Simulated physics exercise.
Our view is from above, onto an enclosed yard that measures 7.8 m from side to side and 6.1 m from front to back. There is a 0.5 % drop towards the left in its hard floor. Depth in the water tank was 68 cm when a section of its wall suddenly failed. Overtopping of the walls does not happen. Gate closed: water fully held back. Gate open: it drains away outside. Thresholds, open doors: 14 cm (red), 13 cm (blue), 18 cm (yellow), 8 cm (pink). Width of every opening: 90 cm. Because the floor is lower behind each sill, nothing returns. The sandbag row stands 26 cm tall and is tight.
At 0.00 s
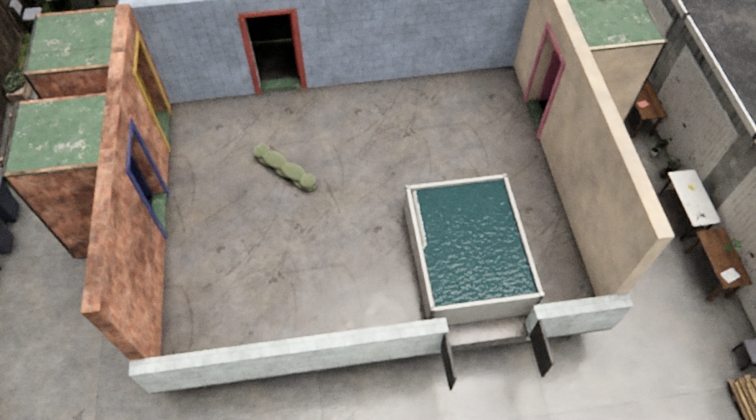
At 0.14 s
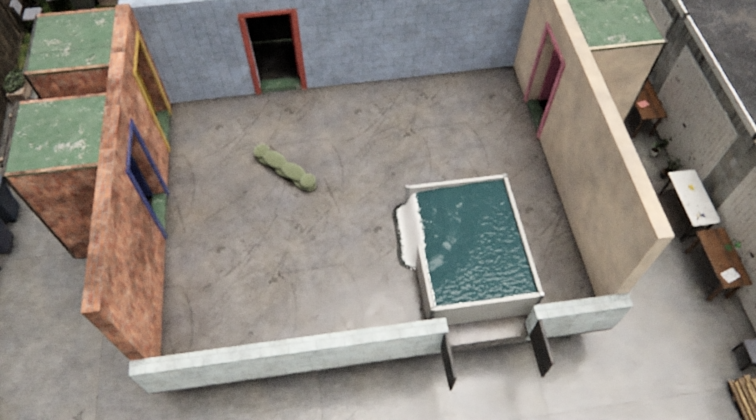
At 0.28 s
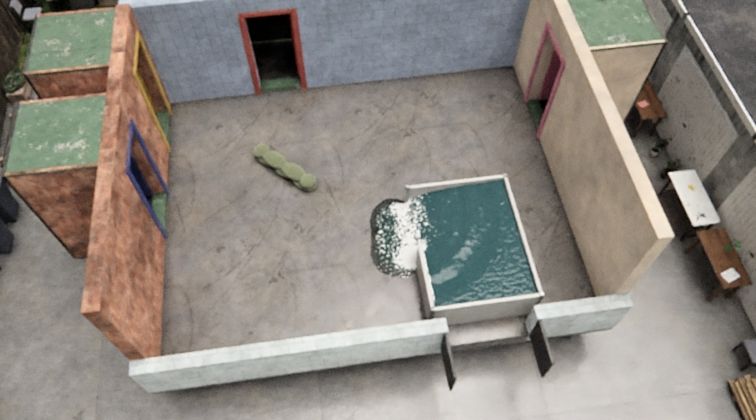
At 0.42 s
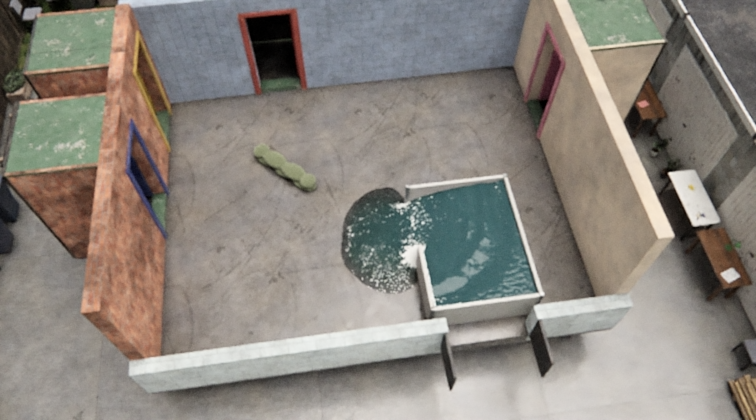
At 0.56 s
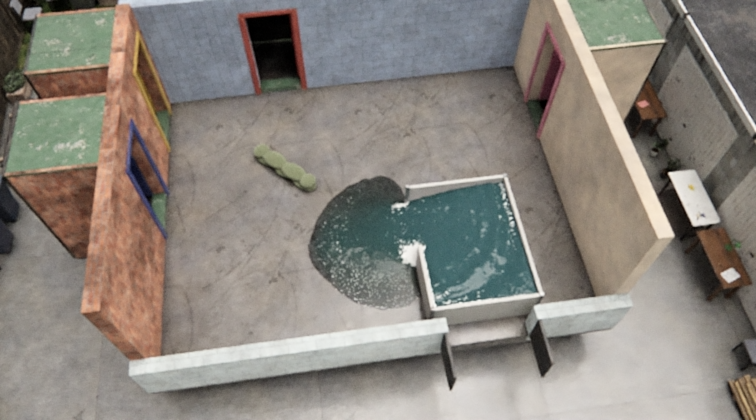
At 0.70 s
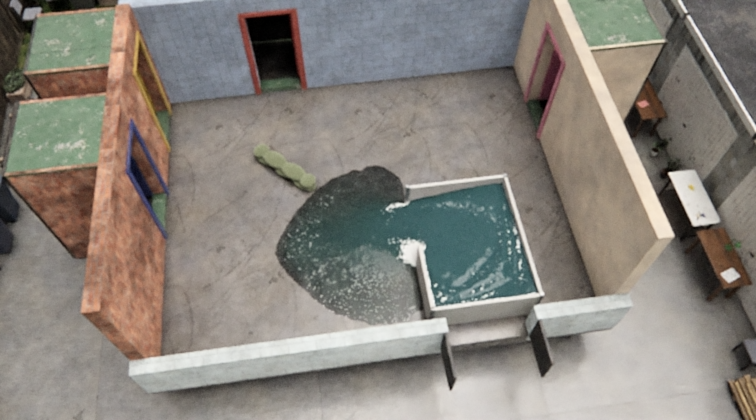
The clip opens on a walled yard seen from above, with still, blue-green water filling a rectangular tank. A section of the tank's left wall gives way, and white, foaming water bursts through the gap. It spreads leftward across the floor in a widening, rounded dark sheet, nearing a green hedge-like object.
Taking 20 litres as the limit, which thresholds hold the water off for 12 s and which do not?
One by one: The red door will most likely respect the limit. The blue door will most likely bust the limit. The yellow door will most likely respect the limit. The pink door will most likely respect the limit.
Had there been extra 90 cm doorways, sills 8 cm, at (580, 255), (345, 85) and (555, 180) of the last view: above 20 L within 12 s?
Less, less, less.
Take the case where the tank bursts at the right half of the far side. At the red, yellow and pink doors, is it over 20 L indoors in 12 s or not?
For red, too little; for yellow, too little; for pink, too much.
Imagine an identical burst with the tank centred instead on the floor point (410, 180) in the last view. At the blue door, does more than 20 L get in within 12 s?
Blue: Within limit.
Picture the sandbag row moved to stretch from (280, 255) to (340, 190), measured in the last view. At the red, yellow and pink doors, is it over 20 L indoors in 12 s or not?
Red within the limit, yellow within the limit, pink within the limit.
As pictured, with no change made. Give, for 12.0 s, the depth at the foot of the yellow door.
Average: ~ 9.0 cm.
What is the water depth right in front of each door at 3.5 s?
Readings (cm): Red = 12; blue = 21; yellow = 8; pink = 0.
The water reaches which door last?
Pink.
After 1.4 s water covers 35 % of the floor and is deepest (36 cm) near (402, 230); red door not reached, blue door not reached, yellow door not reached, pink door not reached.
After 2.2 s water covers 50 % of the floor and is deepest (34 cm) near (161, 372); red door not reached, blue door 25 cm at the sill, 10 L in, yellow door not reached, pink door not reached.
After 3.5 s water covers 55 % of the floor and is deepest (26 cm) near (171, 114); red door 12 cm at the sill, 1 L in, blue door 21 cm at the sill, 77 L in, yellow door 8 cm at the sill, 0 L in, pink door not reached.
After 7.0 s water covers 65 % of the floor and is deepest (19 cm) near (171, 108); red door 11 cm at the sill, 2 L in, blue door 11 cm at the sill, 104 L in, yellow door 15 cm at the sill, 4 L in, pink door not reached.
After 12.0 s water covers 90 % of the floor and is deepest (11 cm) near (167, 219); red door 7 cm at the sill, 2 L in, blue door 10 cm at the sill, 104 L in, yellow door 9 cm at the sill, 4 L in, pink door 7 cm at the sill, 0 L in.
